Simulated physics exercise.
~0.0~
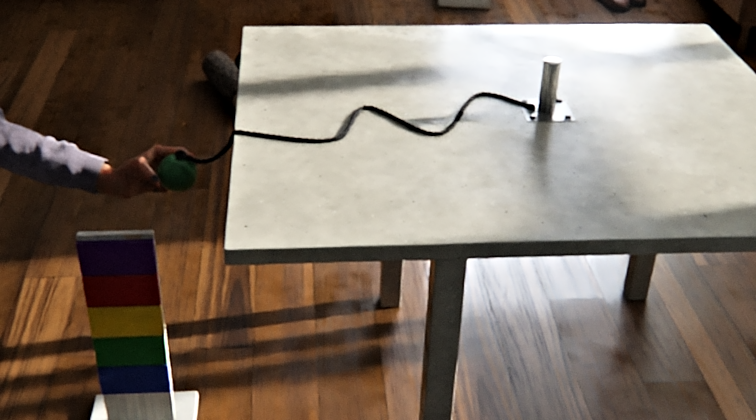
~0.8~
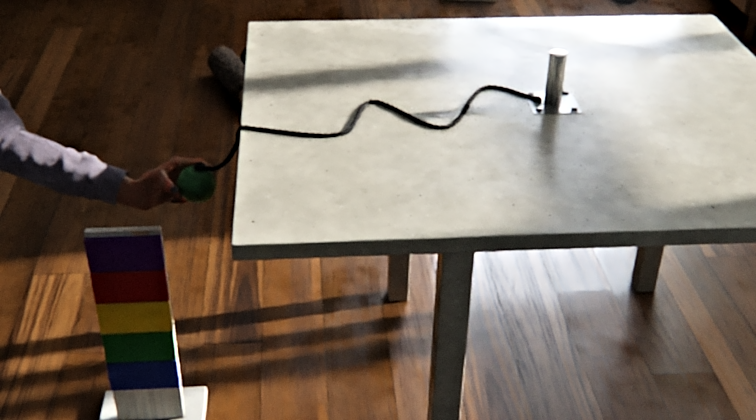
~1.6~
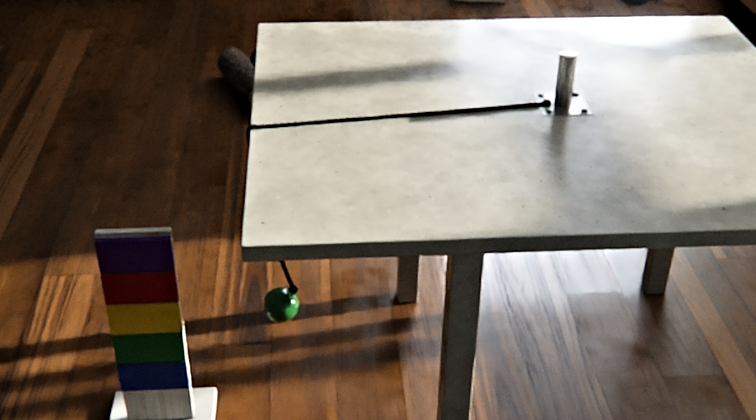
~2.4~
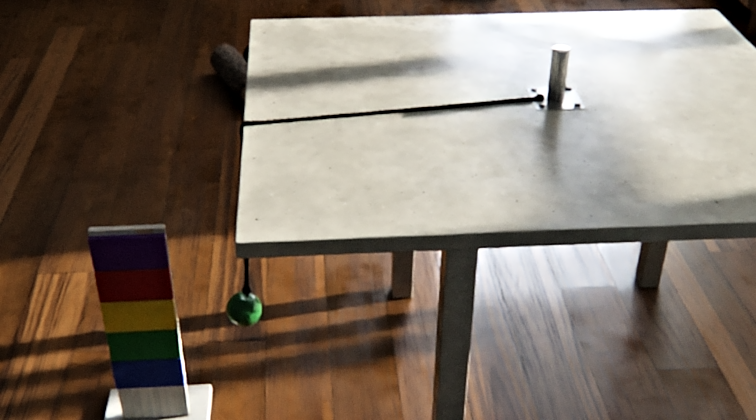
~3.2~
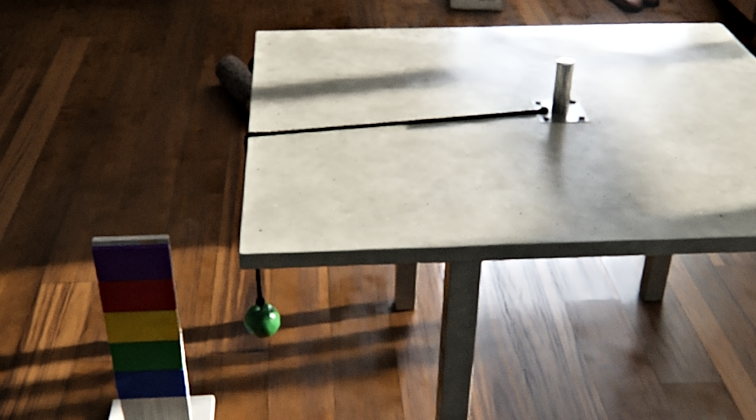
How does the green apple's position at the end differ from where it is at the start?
At the start the apple is held in a hand just off the left edge of the table, above the striped board. At the end it hangs from the taut cord, lower and a little farther right, below the table edge and level with the yellow band.
